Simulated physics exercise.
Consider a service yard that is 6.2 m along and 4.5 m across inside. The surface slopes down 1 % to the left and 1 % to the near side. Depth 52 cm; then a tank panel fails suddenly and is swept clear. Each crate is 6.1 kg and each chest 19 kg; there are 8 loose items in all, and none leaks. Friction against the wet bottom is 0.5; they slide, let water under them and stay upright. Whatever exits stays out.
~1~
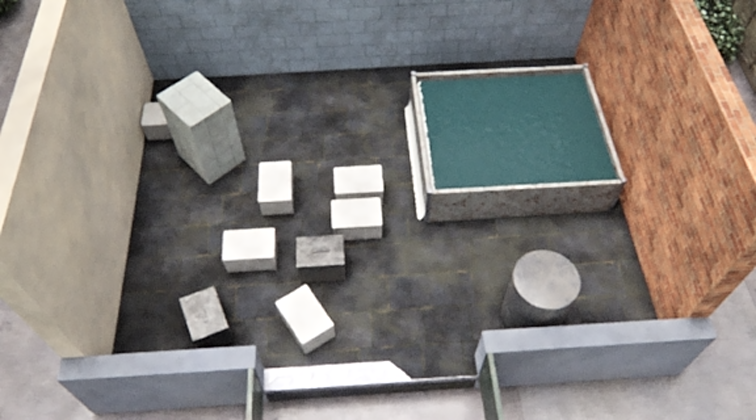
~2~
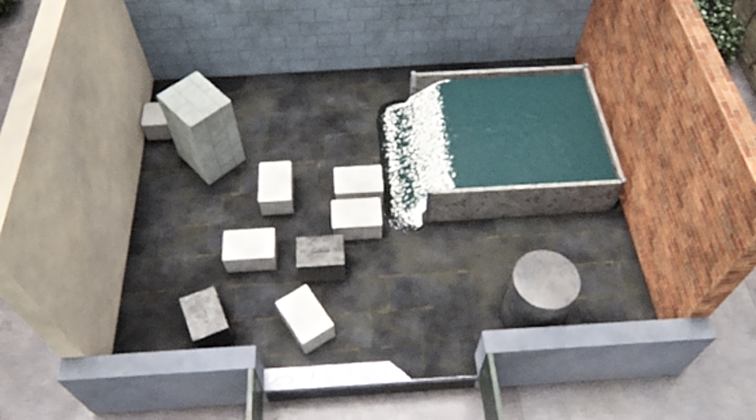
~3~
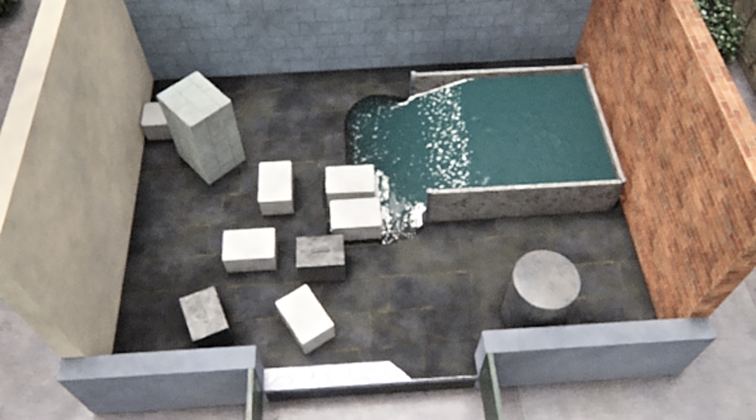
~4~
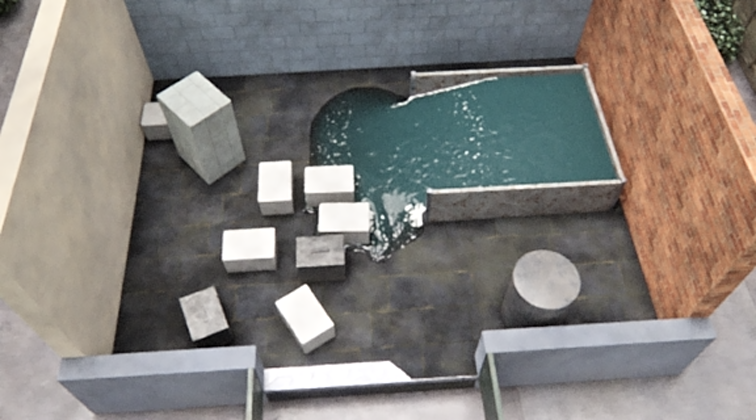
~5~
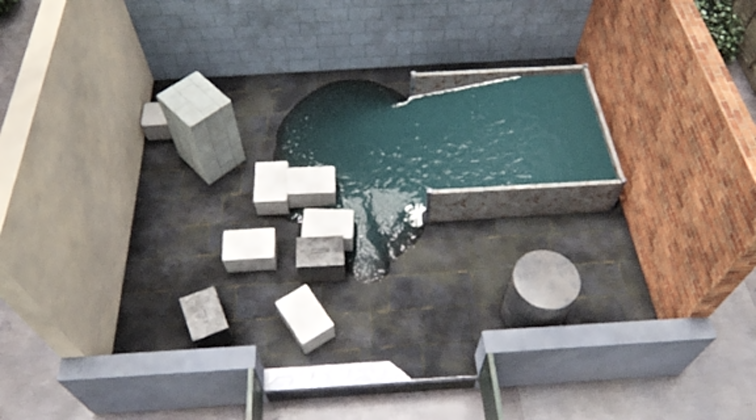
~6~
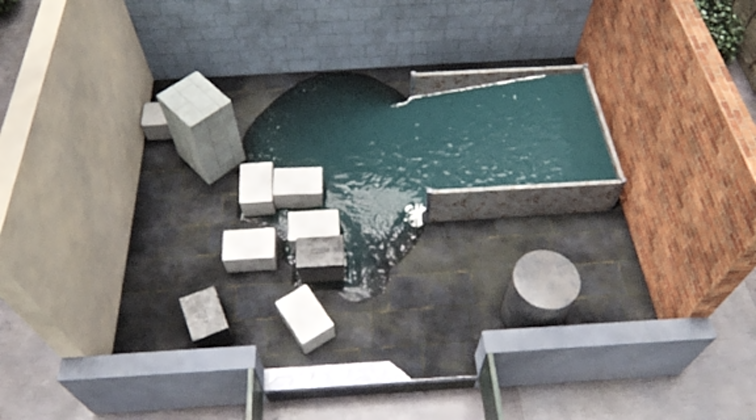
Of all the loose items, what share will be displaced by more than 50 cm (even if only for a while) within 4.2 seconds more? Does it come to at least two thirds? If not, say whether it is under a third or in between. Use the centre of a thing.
Yes, two thirds or more.
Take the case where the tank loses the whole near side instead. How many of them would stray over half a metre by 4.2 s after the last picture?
Then it comes to 2.
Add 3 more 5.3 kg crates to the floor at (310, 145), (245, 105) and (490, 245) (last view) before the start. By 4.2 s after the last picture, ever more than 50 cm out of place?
Result, one by one: Exceeded, exceeded and not exceeded.
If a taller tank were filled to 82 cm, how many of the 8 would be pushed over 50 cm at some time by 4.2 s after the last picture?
Result: 7.
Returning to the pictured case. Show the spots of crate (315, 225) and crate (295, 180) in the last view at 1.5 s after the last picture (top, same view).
I'd say close to (198, 270) and close to (176, 233).
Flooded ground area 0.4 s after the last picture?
Flooded: Near 13 m2.
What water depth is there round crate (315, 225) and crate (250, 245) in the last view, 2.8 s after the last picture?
17 and 27 cm.
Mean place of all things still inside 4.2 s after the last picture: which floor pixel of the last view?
Centre of the remaining things: Roughly (292, 286).
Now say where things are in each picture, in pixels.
A crate at (359, 179) rests on the ground; a crate at (357, 212) rests on the ground; water covers 4.4 m2; 0 of 8 have shifted, in the first frame.
A crate at (359, 179), on the bottom; a crate at (357, 212) rests on the ground; water covers 5.3 m2; 0 of 8 have shifted, in the second frame.
A crate at (350, 179), on the bottom, 10 cm from its start; a crate at (356, 213), on the bottom; water covers 6.3 m2; 1 of 8 have shifted, in the third frame.
A crate at (329, 179), on the bottom, 37 cm from its start; a crate at (344, 217) rests on the ground, 17 cm from its start; 7.6 m2 under water; 2 of 8 have shifted, in the fourth frame.
A crate at (311, 180), on the bottom, 60 cm from its start; a crate at (328, 223) rests on the ground, 38 cm from its start; water covers 9.1 m2; 3 of 8 have shifted, in the fifth frame.
A crate at (297, 181), afloat, 77 cm from its start; a crate at (314, 225), on the bottom, 55 cm from its start; 10.5 m2 under water; 3 of 8 have shifted, in the sixth frame.
Then, 0.4 s after the last picture 3 of 8 are over 50 cm from their spots; 2 afloat.
Then, 1.5 s after the last picture 5 of 8 are over 50 cm from their spots; 5 afloat.
Then, 2.8 s after the last picture 6 of 8 are over 50 cm from their spots; 6 afloat.
Then, 4.2 s after the last picture 7 of 8 are over 50 cm from their spots, and 7 have been at some point; 5 afloat.
